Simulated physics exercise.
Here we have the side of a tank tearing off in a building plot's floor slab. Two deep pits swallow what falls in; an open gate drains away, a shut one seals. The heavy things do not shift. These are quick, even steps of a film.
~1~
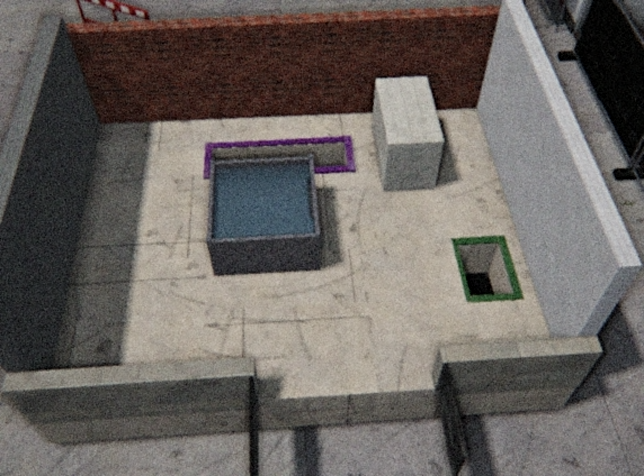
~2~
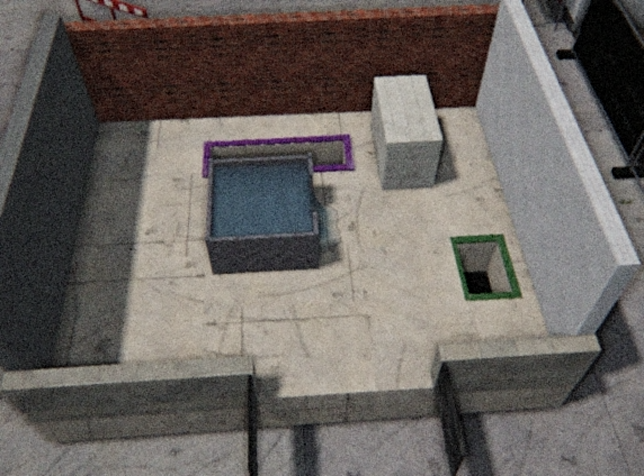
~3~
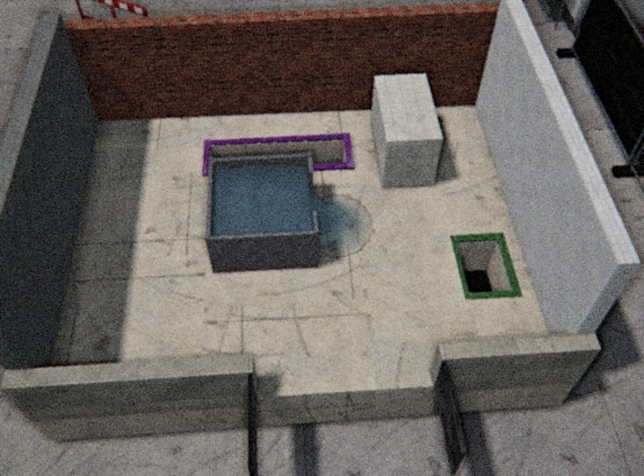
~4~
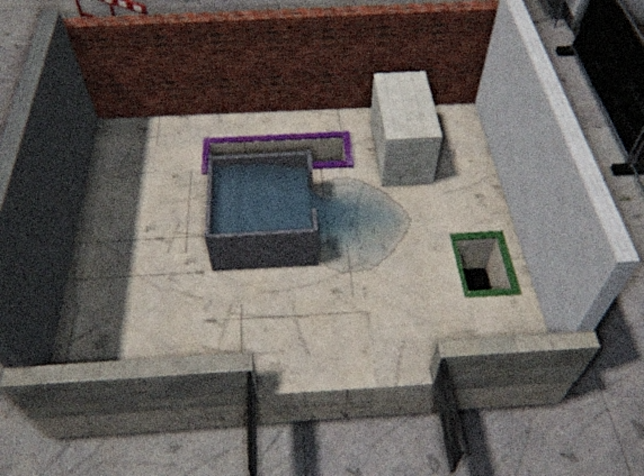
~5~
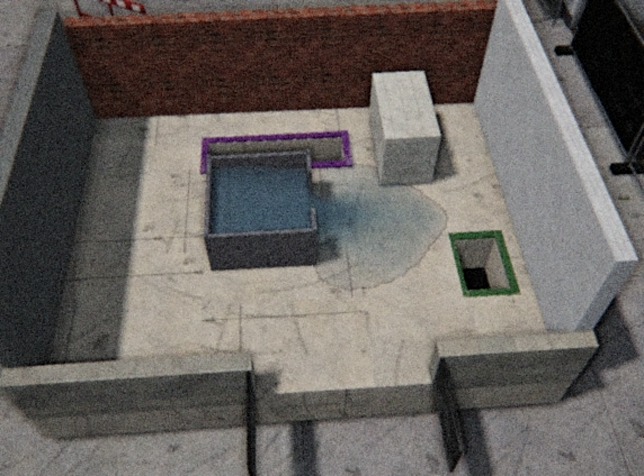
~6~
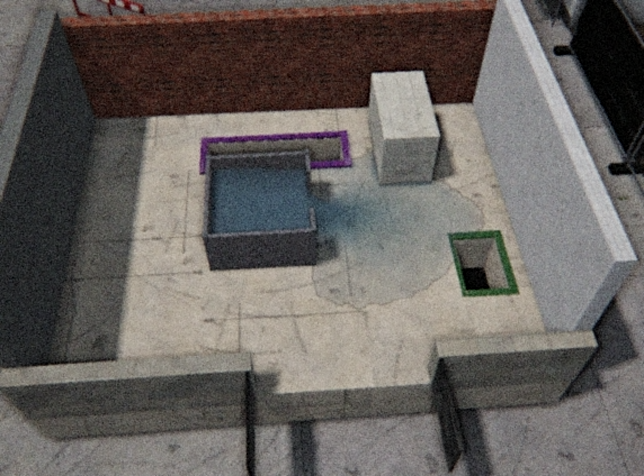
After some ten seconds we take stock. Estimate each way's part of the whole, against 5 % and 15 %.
In the end: The gate takes not even 5 %; the purple pit takes not even 5 %; the green pit takes above 15 %.
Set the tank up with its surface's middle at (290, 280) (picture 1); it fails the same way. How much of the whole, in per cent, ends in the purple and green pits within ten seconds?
Parts in a hundred: Purple 0, green 60.
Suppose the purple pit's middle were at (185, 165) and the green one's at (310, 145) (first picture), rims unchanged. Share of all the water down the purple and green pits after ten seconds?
Per cent: Purple 0, green 12.
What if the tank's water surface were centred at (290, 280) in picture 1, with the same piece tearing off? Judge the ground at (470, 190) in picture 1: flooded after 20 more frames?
Verdict: Flooded.
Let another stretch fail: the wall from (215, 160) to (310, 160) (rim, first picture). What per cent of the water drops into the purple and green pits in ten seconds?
Parts in a hundred: Purple 75, green 2.
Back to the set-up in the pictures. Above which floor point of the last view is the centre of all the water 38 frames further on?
Roughly at (358, 205).
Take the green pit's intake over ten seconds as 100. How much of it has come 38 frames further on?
About 70 per cent.
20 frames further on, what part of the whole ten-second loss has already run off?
Roughly 40 per cent.
A moment on, water covers 25 % of the floor; the gate 0 %, the purple pit 0 %, the green pit 4 %.
Next, water covers 35 % of the floor; the gate 0 %, the purple pit 0 %, the green pit 11 %.
Then, water covers 40 % of the floor; the gate 0 %, the purple pit 0 %, the green pit 19 %.
Later, water covers 55 % of the floor; the gate 1 %, the purple pit 0 %, the green pit 31 %.
In the end, water covers 70 % of the floor; the gate 3 %, the purple pit 0 %, the green pit 44 %.
